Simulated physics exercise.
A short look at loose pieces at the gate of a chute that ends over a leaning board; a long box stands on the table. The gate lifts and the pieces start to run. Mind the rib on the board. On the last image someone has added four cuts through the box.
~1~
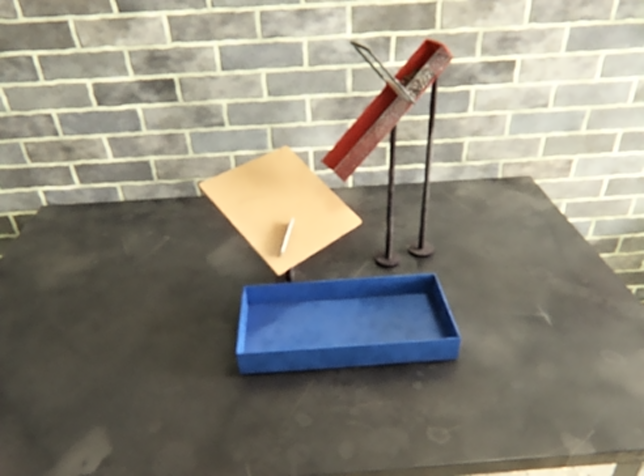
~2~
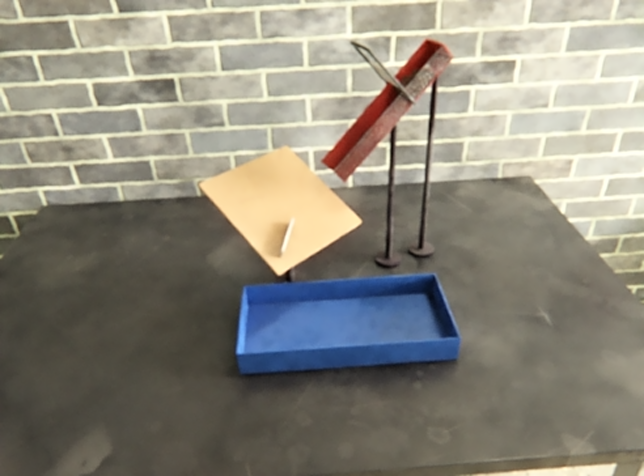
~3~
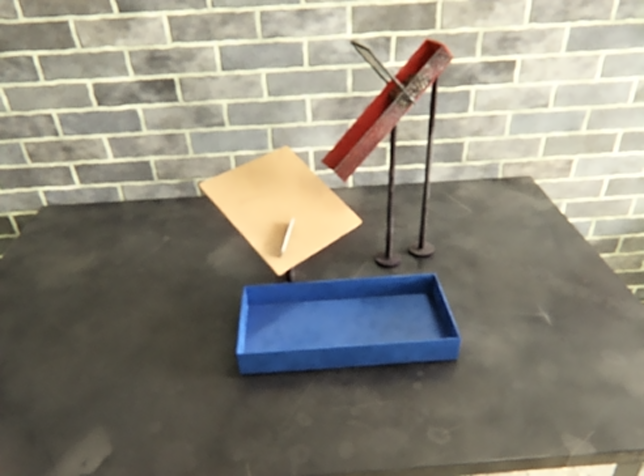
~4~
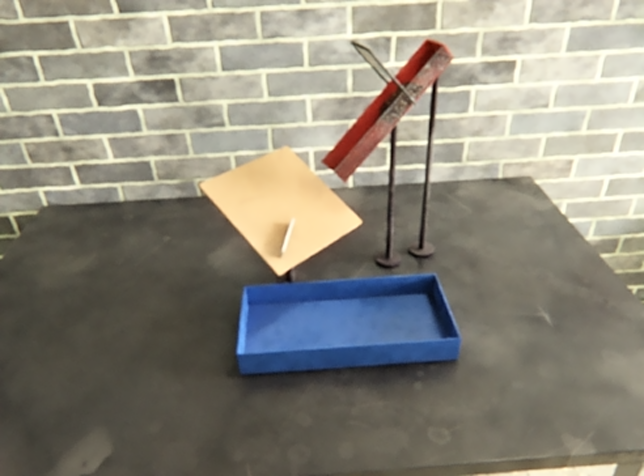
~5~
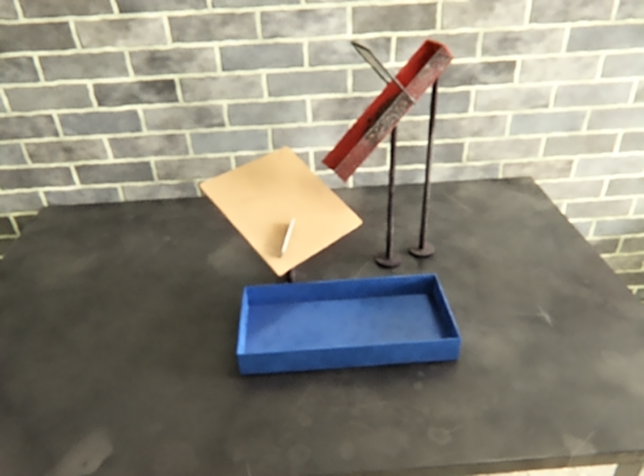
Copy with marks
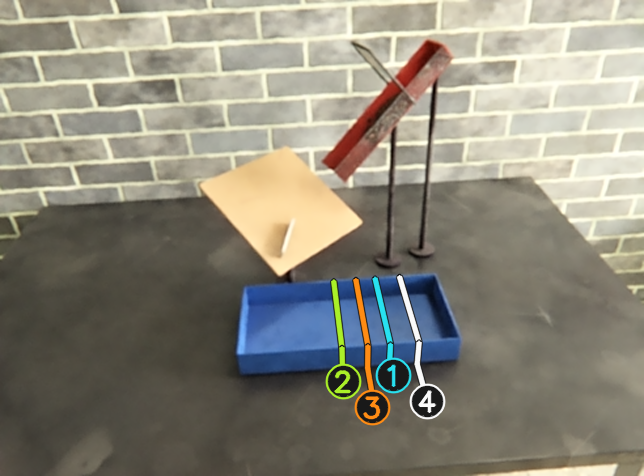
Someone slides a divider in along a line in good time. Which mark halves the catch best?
2 beats the others.
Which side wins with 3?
The left side.
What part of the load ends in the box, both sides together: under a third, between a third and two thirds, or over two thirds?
It is over two thirds.
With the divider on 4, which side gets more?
More lands on the left.
On the marked copy, line 1 crosses the front rim at (390, 343); line 2 crosses the front rim at (341, 347); line 3 crosses the front rim at (367, 345); line 4 crosses the front rim at (418, 341).
If 1 is chosen, of what is caught, almost all on the left of the divider, just a few on the right.
If 2 is chosen, of what is caught, roughly two thirds on the left of the divider, roughly a third on the right.
If 3 is chosen, of what is caught, the larger part on the left of the divider, about a tenth on the right.
If 4 is chosen, of what is caught, every piece on the left of the divider, not one piece on the right.
